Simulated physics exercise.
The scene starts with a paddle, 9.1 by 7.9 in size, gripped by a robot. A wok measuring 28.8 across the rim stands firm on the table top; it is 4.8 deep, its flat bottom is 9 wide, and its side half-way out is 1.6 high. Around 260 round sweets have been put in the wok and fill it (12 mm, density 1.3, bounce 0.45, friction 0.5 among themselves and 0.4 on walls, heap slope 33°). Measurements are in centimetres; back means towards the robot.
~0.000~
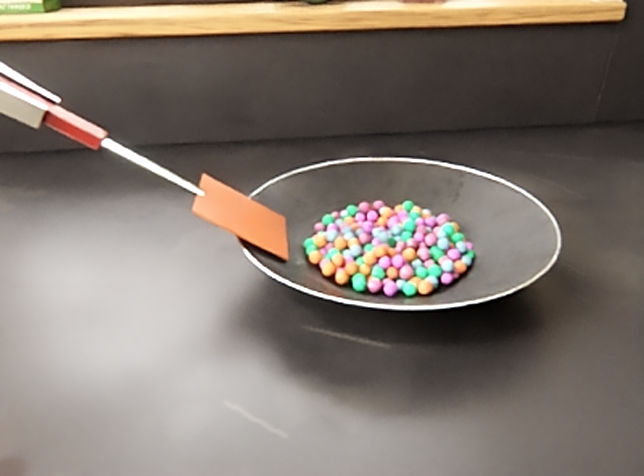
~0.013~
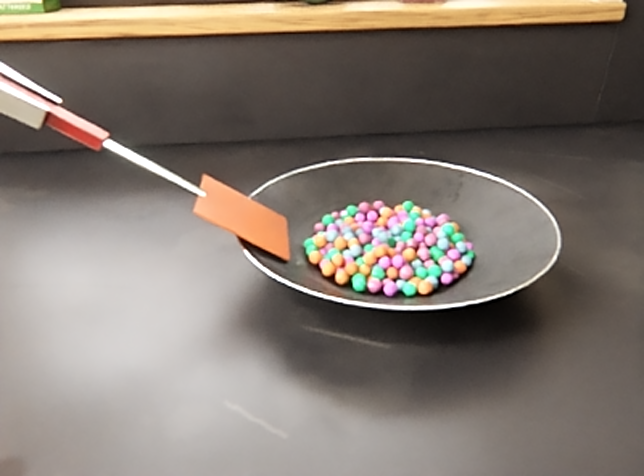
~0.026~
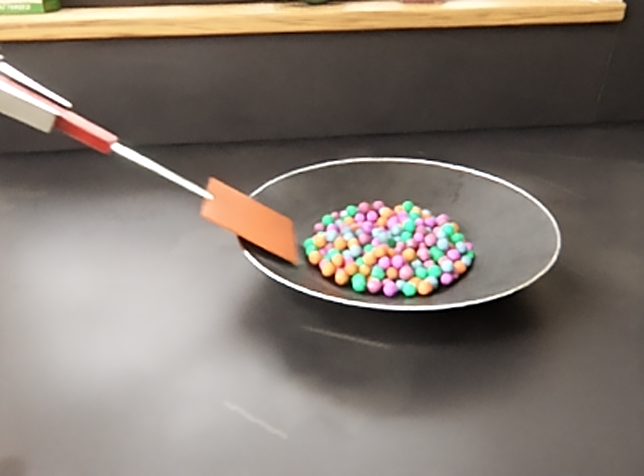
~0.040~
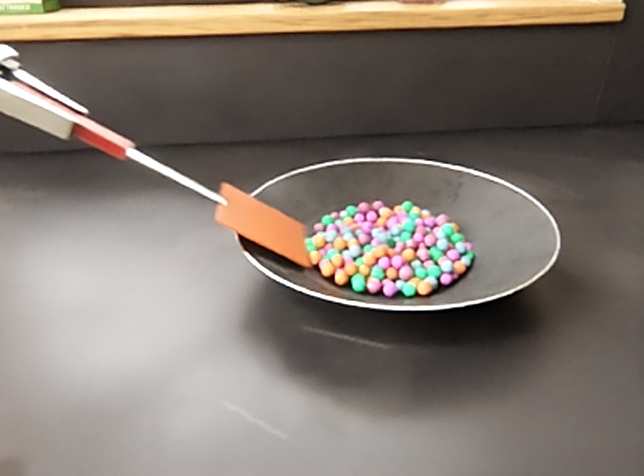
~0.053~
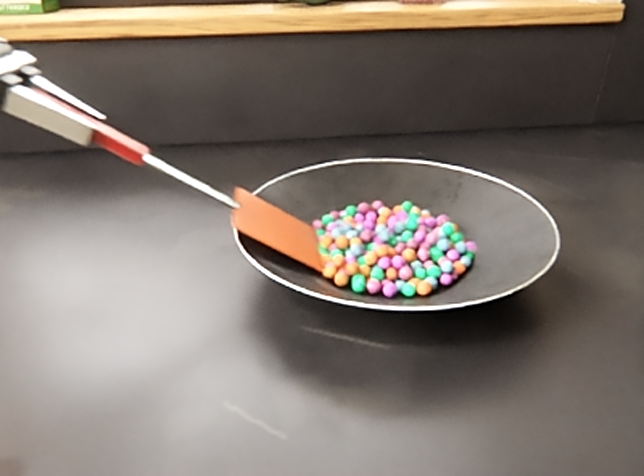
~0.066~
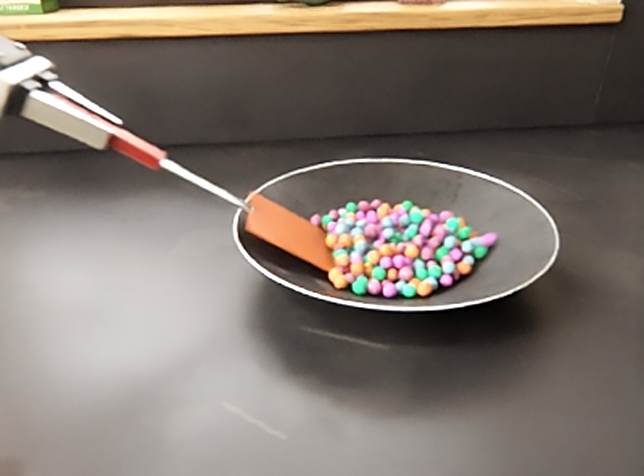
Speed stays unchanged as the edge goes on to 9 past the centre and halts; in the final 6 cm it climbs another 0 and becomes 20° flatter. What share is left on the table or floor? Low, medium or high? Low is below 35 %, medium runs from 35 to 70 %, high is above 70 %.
The share is low, below 35 %.
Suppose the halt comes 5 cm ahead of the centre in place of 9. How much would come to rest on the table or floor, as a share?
That would give close to 5 per cent.
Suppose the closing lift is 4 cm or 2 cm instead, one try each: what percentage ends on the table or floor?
First try around 25 percent, second try around 30 percent.
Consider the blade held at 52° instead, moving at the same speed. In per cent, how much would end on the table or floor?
Some 30 in a hundred.
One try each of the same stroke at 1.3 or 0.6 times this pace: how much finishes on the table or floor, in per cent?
35 and 15 %.
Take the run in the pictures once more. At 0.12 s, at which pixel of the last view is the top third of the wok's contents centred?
Near (439, 230).
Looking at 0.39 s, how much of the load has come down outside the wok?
It comes to some 25 in a hundred.
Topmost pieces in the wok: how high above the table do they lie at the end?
Roughly 5.5 centimetres.
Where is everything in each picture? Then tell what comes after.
The first frame shows paddle top edge at (198, 192), sloping 35°; upper third of the load around (388, 237), from x 310 to 470, top at y 205; 265 in the wok.
The second frame shows paddle top edge at (199, 192), sloping 35°; upper third of the load around (388, 237), from x 310 to 470, top at y 205.
The third frame shows paddle top edge at (207, 195), sloping 35°; upper third of the load around (388, 238), from x 310 to 470, top at y 205.
The fourth frame shows paddle top edge at (221, 201), sloping 35°; upper third of the load around (388, 238), from x 310 to 470, top at y 205.
The fifth frame shows paddle top edge at (236, 205), sloping 35°; upper third of the load around (383, 237), from x 320 to 470, top at y 205.
The sixth frame shows paddle top edge at (250, 209), sloping 35°; upper third of the load around (391, 233), from x 315 to 490, top at y 205; 265 in the wok.
After 0.12 s, sloping 35°, highest piece 6 above the table; 264 in the wok, 1 on the blade or in flight.
After 0.17 s, sloping 30°, highest piece 8 above the table; 261 in the wok, 4 on the blade or in flight.
After 0.39 s, sloping 15°, highest piece 6 above the table; 192 in the wok, 70 on the table or floor, 3 on the blade or in flight.
After 1.44 s, sloping 15°, highest piece 5 above the table; 191 in the wok, 74 on the table or floor.
At rest, 191 in the wok, 74 on the table or floor. That is 28 % on the table or floor.
